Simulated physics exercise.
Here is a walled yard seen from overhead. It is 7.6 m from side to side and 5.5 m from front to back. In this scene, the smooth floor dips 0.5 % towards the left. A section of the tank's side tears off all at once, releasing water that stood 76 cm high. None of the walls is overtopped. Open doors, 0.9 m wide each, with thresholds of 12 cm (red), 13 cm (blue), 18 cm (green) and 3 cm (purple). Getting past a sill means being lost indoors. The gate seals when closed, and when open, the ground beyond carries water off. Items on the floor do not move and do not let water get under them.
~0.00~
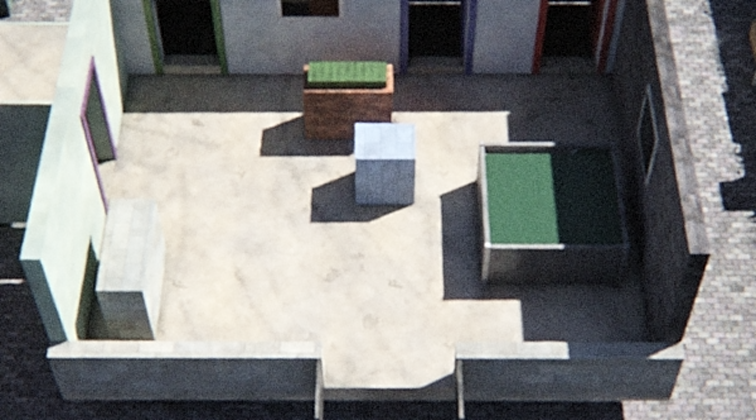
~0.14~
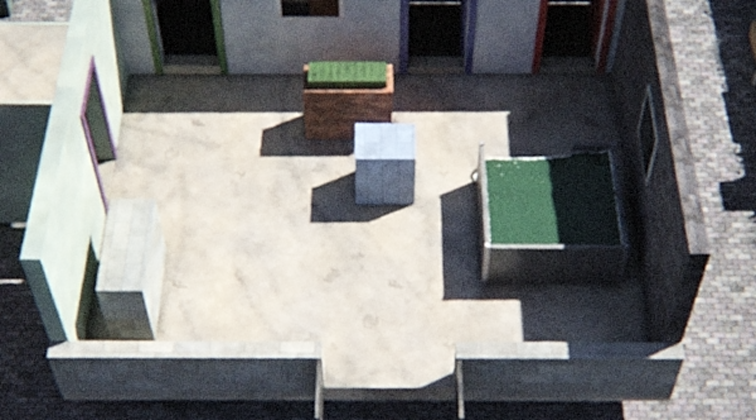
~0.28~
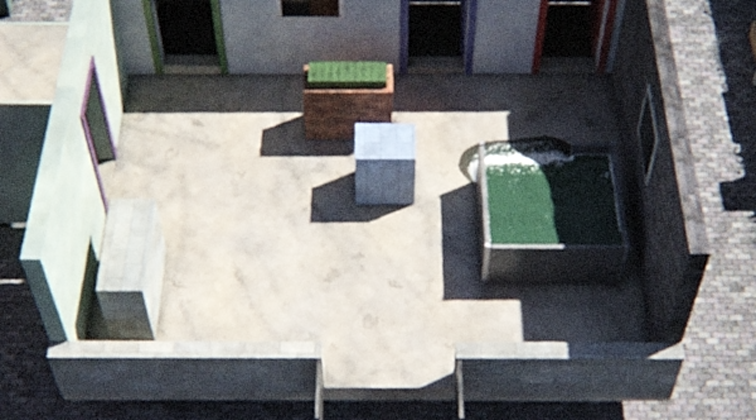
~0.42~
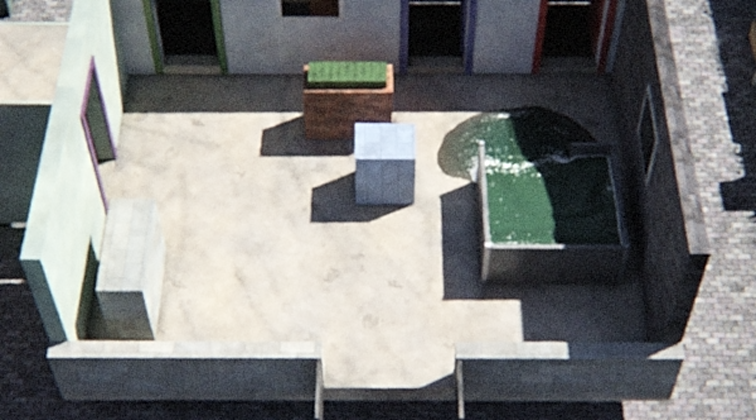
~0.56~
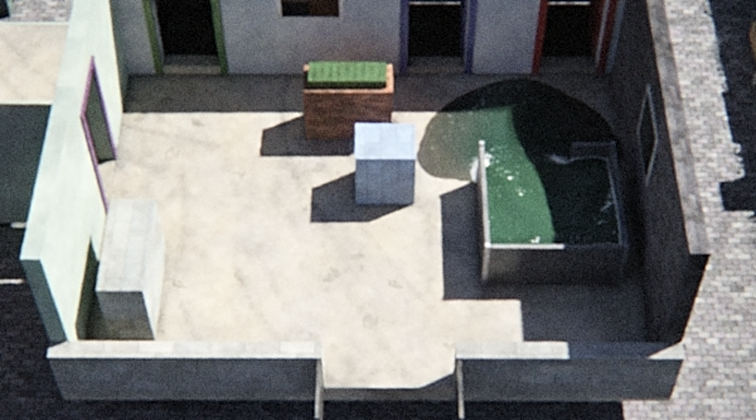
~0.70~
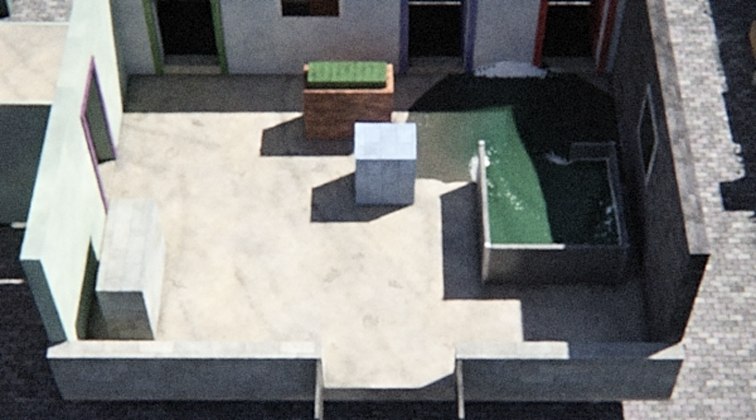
Dark green water bursts from the far side of a walled tank at the right of a yard, foaming at first, then spreads in a widening pool across the pale floor toward the back wall and leftward behind a pale block.
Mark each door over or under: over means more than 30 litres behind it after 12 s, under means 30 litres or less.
Red door over, blue door over, green door under, purple door over.
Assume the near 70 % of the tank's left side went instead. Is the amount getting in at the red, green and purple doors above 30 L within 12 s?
So red ends up short of it, green short of it, purple past the limit.
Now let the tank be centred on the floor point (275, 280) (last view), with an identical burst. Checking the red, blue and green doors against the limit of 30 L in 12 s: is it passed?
For the red door, the amount is acceptable; for the blue door, the amount is acceptable; for the green door, the amount is too high.
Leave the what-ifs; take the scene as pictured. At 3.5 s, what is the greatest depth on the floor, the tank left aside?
It gets to some 25 cm.
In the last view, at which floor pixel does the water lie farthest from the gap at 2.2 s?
(209, 75).
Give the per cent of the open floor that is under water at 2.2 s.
Close to 25 in a hundred.
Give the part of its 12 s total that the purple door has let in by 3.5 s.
Fraction in by then: Around 0 per cent.
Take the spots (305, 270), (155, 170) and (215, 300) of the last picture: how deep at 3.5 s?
Depths in turn: Roughly 0, 2 and 0 centimetres.
After 1.4 s water covers 20 % of the floor and is deepest (44 cm) near (495, 75); red door 32 cm at the sill, 44 L in, blue door 30 cm at the sill, 21 L in, green door not reached, purple door not reached.
After 2.2 s water covers 25 % of the floor and is deepest (36 cm) near (610, 75); red door 30 cm at the sill, 136 L in, blue door 28 cm at the sill, 87 L in, green door not reached, purple door not reached.
After 3.5 s water covers 40 % of the floor and is deepest (25 cm) near (125, 101); red door 21 cm at the sill, 214 L in, blue door 17 cm at the sill, 129 L in, green door 8 cm at the sill, 0 L in, purple door 7 cm at the sill, 1 L in.
After 7.0 s water covers 75 % of the floor and is deepest (16 cm) near (129, 76); red door 8 cm at the sill, 243 L in, blue door 11 cm at the sill, 142 L in, green door 8 cm at the sill, 0 L in, purple door 8 cm at the sill, 34 L in.
After 12.0 s water covers 95 % of the floor and is deepest (10 cm) near (81, 371); red door 4 cm at the sill, 243 L in, blue door 7 cm at the sill, 142 L in, green door 8 cm at the sill, 0 L in, purple door 7 cm at the sill, 79 L in.
